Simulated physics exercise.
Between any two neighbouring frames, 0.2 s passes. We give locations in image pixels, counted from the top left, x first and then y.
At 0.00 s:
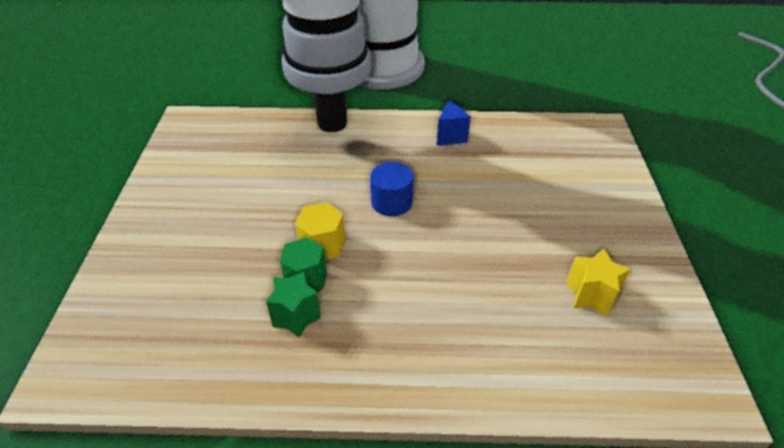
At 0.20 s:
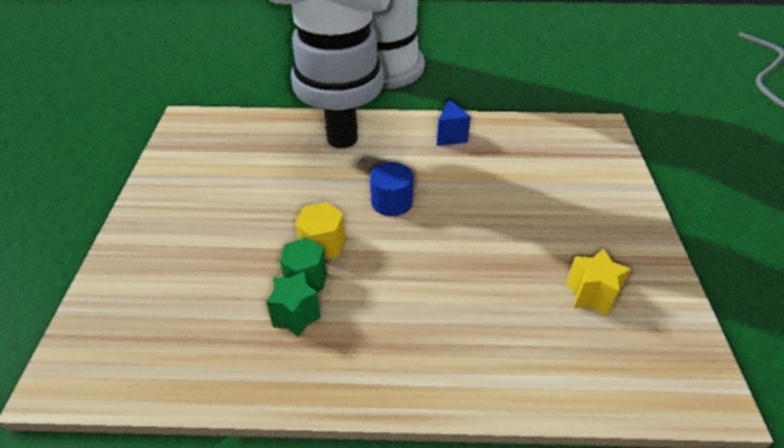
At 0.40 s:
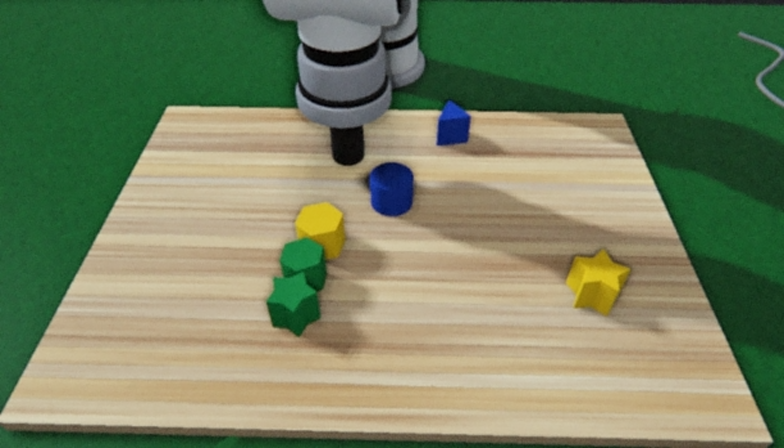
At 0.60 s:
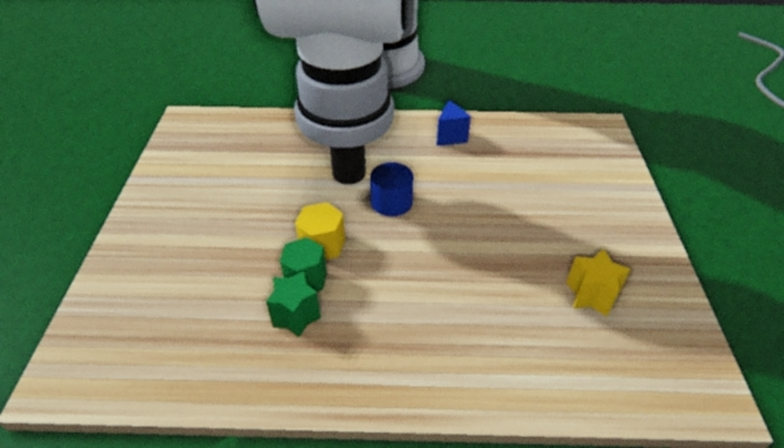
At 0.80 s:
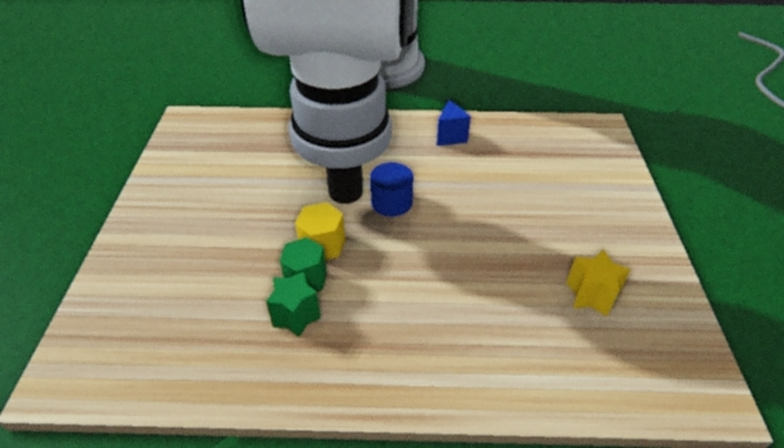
A robotic arm with a black post moves forward from the back edge of a wooden board, drifting slightly right at first, then slightly left. It passes beside a blue cylinder and ends close behind a yellow hexagon, while the green hexagon, green star, blue triangle and yellow star all stay still.
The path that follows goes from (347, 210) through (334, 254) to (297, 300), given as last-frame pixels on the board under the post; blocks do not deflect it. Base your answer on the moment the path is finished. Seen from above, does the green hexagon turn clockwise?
No, it doesn't check out.
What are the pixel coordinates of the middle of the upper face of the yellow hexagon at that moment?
The centre of its top face lies at (273, 237).
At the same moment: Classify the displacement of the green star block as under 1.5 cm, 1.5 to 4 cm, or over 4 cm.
My estimate: In the 1.5 to 4 cm range.
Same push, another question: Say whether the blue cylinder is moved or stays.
The blue cylinder is left alone.
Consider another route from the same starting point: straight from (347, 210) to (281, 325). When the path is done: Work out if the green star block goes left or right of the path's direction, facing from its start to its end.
It is displaced to the left.
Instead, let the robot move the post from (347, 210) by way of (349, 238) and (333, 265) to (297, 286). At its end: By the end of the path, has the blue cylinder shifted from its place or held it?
Undisturbed, or as good as.
The first path, step by step. One third of the way, post (341, 223); green hexagon (291, 260), turned 30° anticlockwise; yellow hexagon (304, 229), turned 20° clockwise.
Two thirds of the way, post (320, 252); green star block (288, 299), turned 15° anticlockwise; green hexagon (266, 271), turned 70° anticlockwise; yellow hexagon (278, 235), turned 50° clockwise.
At the end, post (294, 284); green star block (283, 312), turned 25° anticlockwise; green hexagon (249, 279), turned 65° anticlockwise; yellow hexagon (273, 237), turned 65° clockwise; blue cylinder in place.
